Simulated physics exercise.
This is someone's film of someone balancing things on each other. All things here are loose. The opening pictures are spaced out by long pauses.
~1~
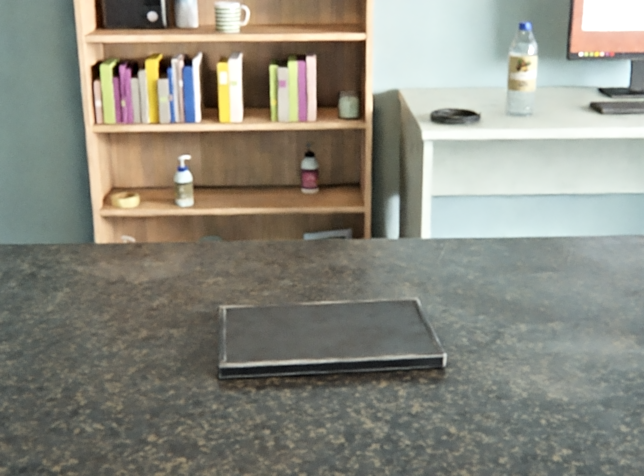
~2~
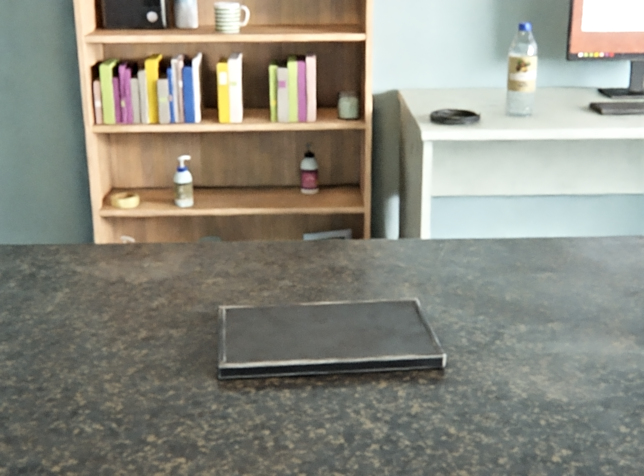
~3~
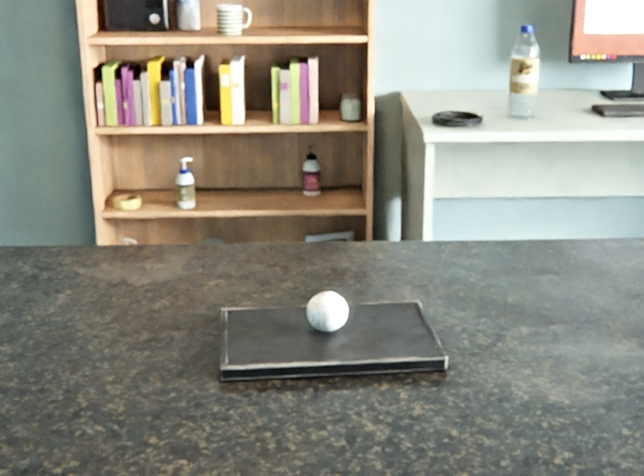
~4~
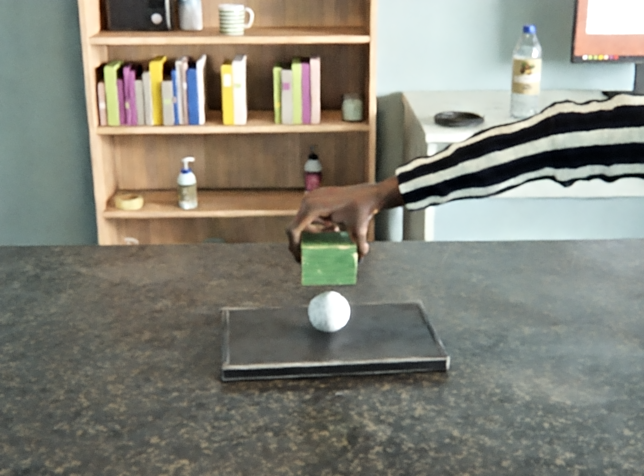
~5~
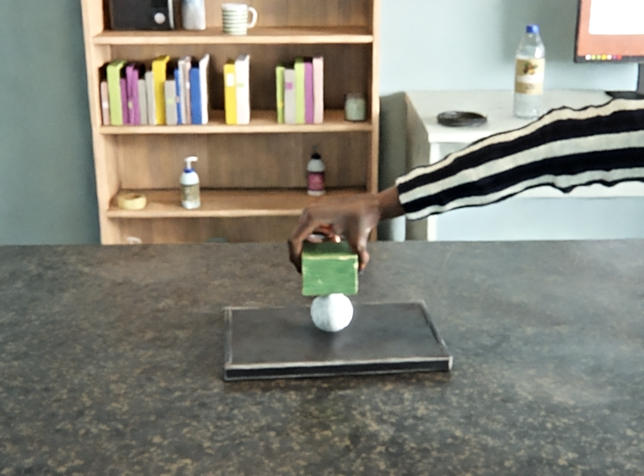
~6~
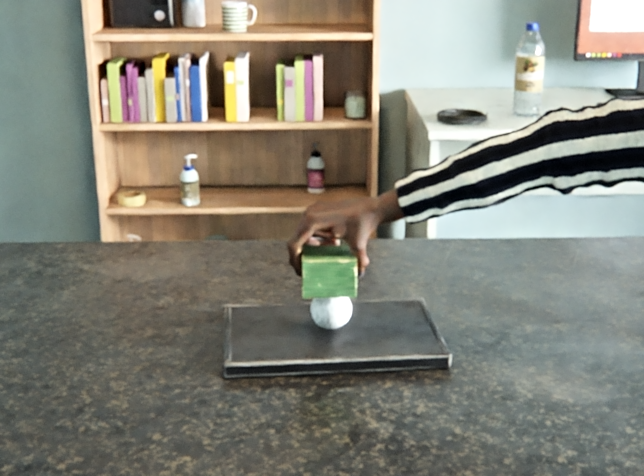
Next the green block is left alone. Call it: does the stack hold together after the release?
No, it falls apart.
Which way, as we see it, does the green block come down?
Leftward.
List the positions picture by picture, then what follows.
In the first picture, the last thing is not in view yet; black tray (326, 334).
In the second picture, the last thing is not in view yet; black tray (325, 335).
In the third picture, the last thing is not in view yet; black tray (327, 337).
The fourth picture shows on its way; green block (328, 258); black tray (329, 337).
The fifth picture shows on its way; green block (329, 268); black tray (331, 336).
The sixth picture shows set down, still held; green block (329, 271); black tray (331, 334).
Then, 0.60 s after the last picture, green block now fallen.
Then, 0.90 s after the last picture, things are still on the move.
At rest, fallen, green block; the other 2 in place. Seen from the same camera at the end, green block near (189, 319). The pile loses its balance.
